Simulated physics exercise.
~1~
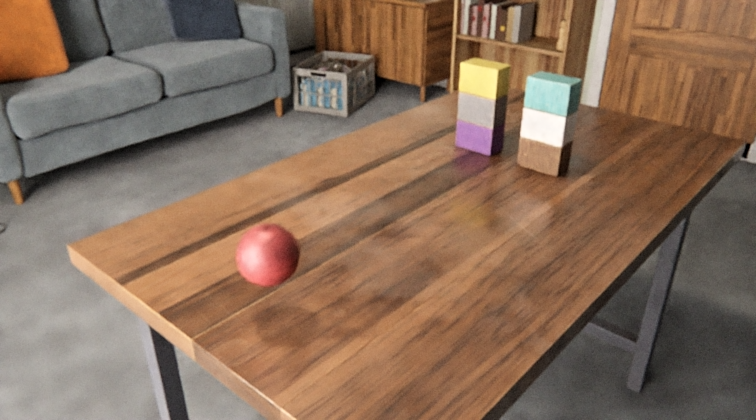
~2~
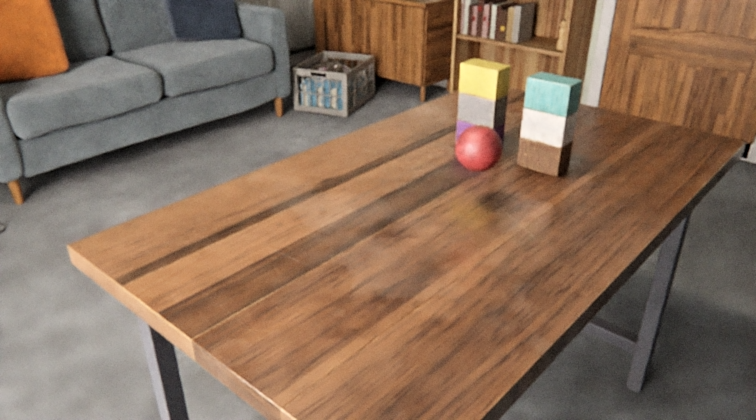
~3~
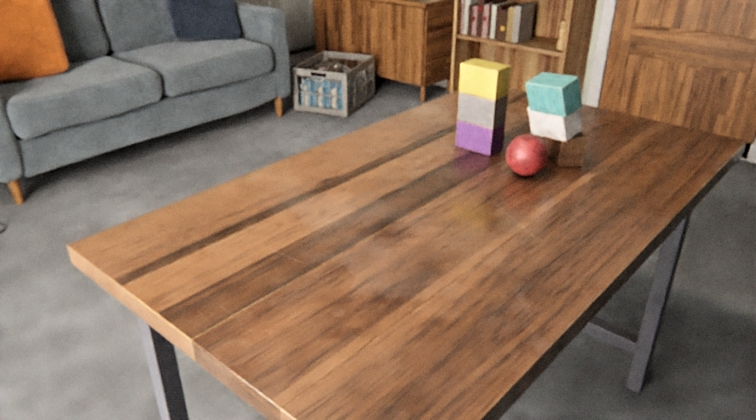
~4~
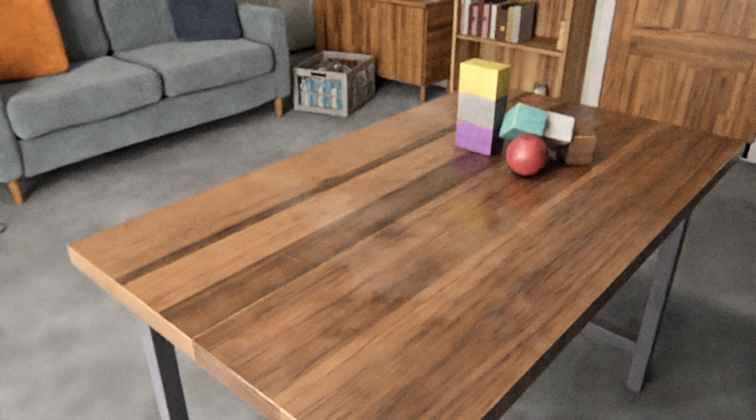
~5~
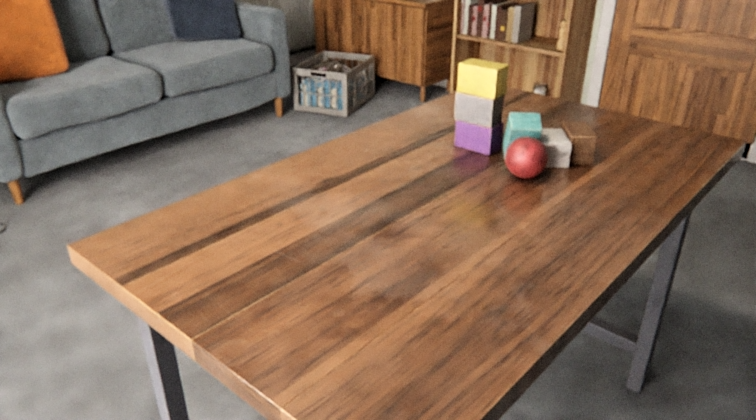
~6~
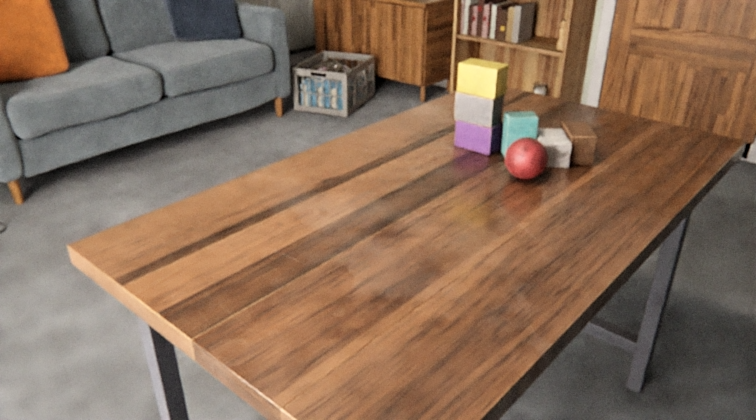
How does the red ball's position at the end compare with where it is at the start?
At the start the red ball is above the near left part of the table, well away from the stacks. At the end it rests toward the far end of the table, just in front of the fallen turquoise and white blocks.
